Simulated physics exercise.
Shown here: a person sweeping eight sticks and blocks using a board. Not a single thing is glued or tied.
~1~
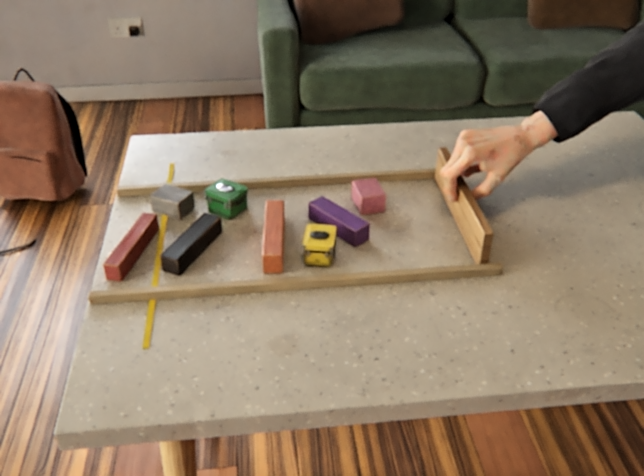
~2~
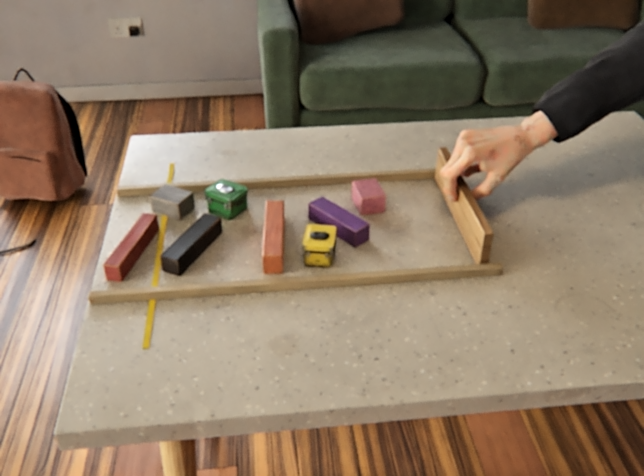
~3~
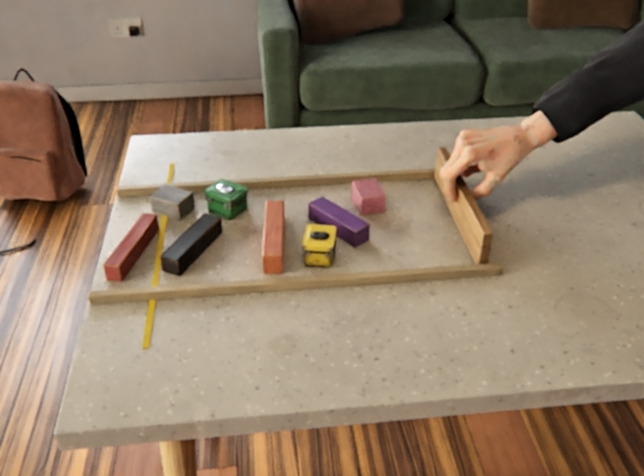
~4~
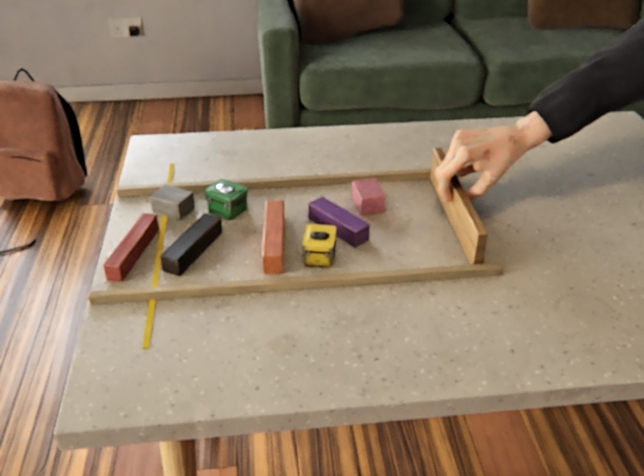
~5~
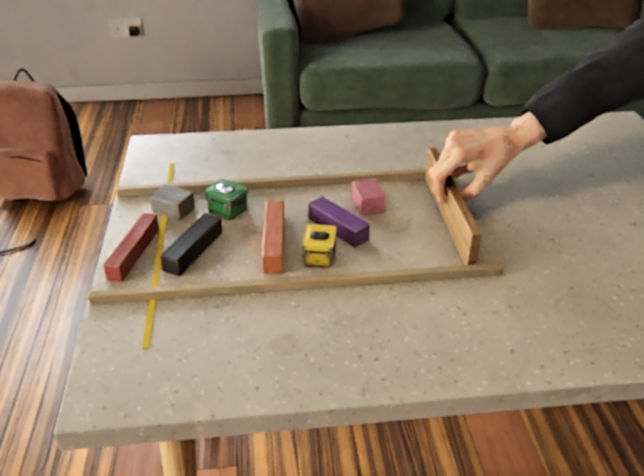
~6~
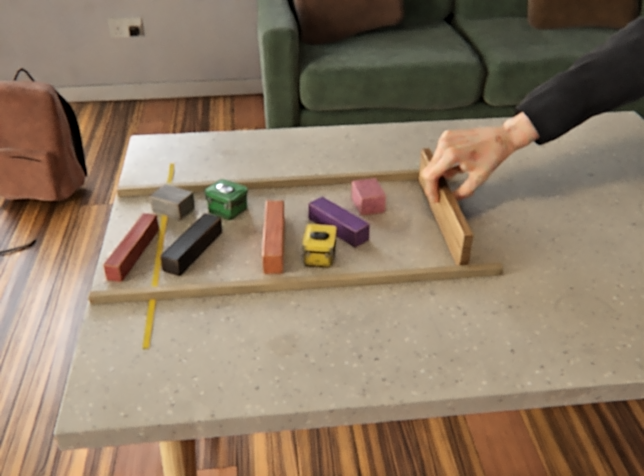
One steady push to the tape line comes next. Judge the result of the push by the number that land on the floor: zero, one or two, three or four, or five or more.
The push is going to knock off a trio or a quartet.
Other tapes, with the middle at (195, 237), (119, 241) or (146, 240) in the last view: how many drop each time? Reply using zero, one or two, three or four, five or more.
Number fallen at each tape, in order - just one or two, 5 or more, three or four.
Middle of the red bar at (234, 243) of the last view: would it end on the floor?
Lab note: It goes off the edge.
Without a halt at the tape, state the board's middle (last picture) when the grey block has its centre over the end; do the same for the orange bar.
Near (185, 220), then near (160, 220).
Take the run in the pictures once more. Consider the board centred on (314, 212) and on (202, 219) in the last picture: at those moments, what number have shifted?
That gives 4 for the first and 8 for the second.
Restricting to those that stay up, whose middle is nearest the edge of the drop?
It's the orange bar that ends up nearest.
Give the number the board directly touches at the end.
That comes to 3.
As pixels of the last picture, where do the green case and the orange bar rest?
The first ends close to (126, 196), the second close to (100, 251).
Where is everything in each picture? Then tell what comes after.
The first frame shows red bar (133, 246); grey block (173, 202); black stick (193, 243); board (461, 203); tape (161, 238).
The second frame shows grey block (173, 202); green case (227, 199).
The third frame shows black stick (193, 243); yellow case (320, 246).
The fourth frame shows red bar (133, 246); purple bar (338, 221).
The fifth frame shows grey block (173, 202); orange bar (274, 235).
The sixth frame shows red bar (133, 246); grey block (173, 202); black stick (193, 243); board (443, 204); tape (161, 238).
Early on, none off yet; red bar at rest near (133, 246); grey block at rest near (173, 202); black stick at rest near (193, 243).
Finally, the number that fall off is three or four; lost, black stick, grey block and red bar.
